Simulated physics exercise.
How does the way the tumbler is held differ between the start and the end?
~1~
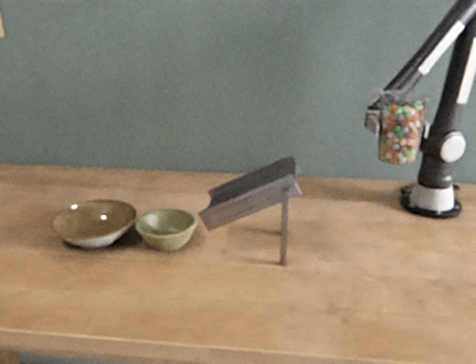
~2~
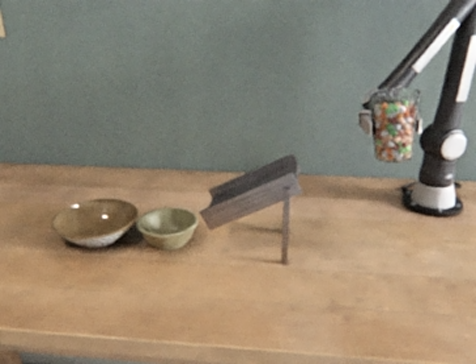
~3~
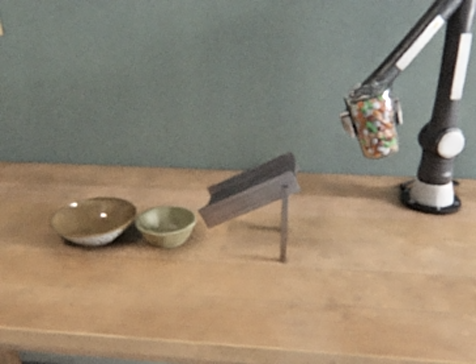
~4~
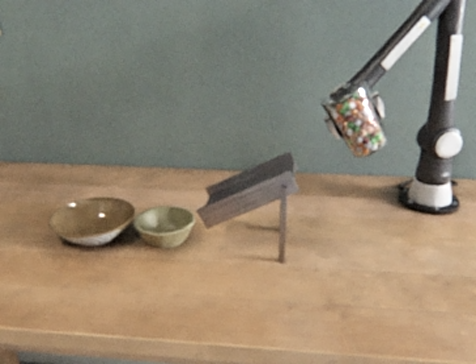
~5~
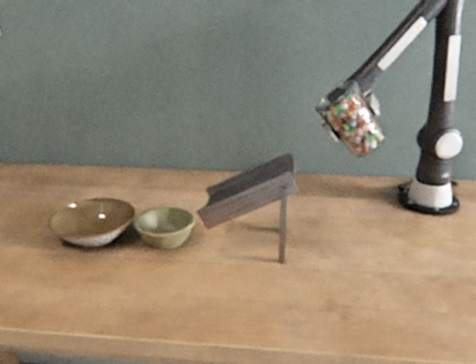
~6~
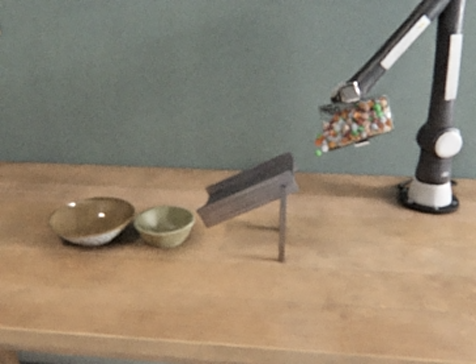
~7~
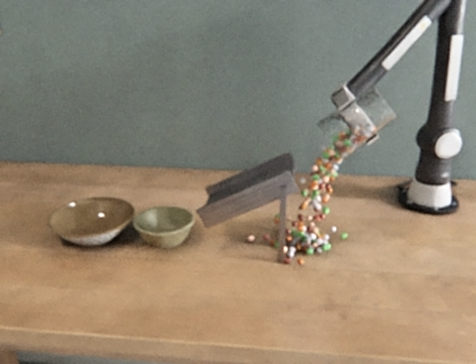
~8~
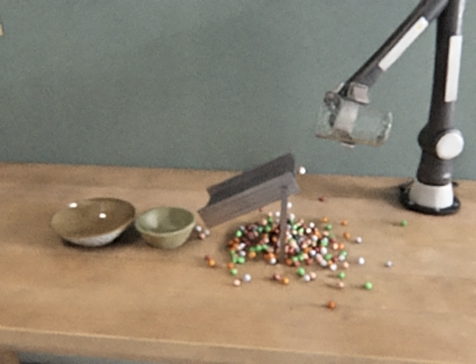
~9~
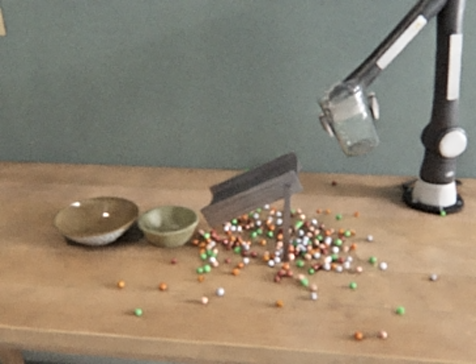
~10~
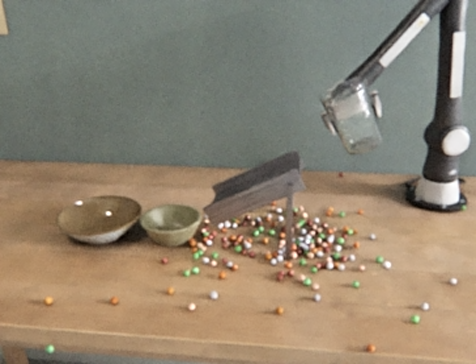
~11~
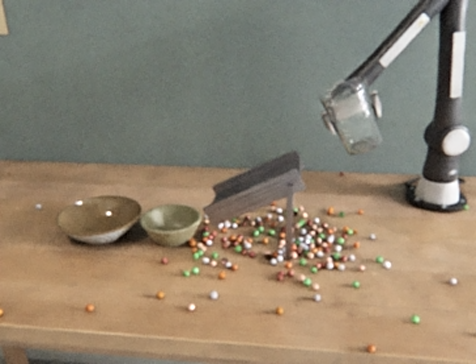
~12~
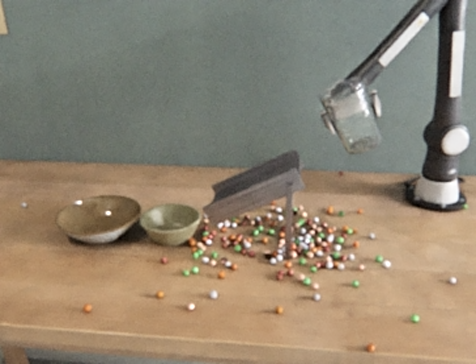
At the start the robot arm holds the tumbler upright, while at the end it is leaning.
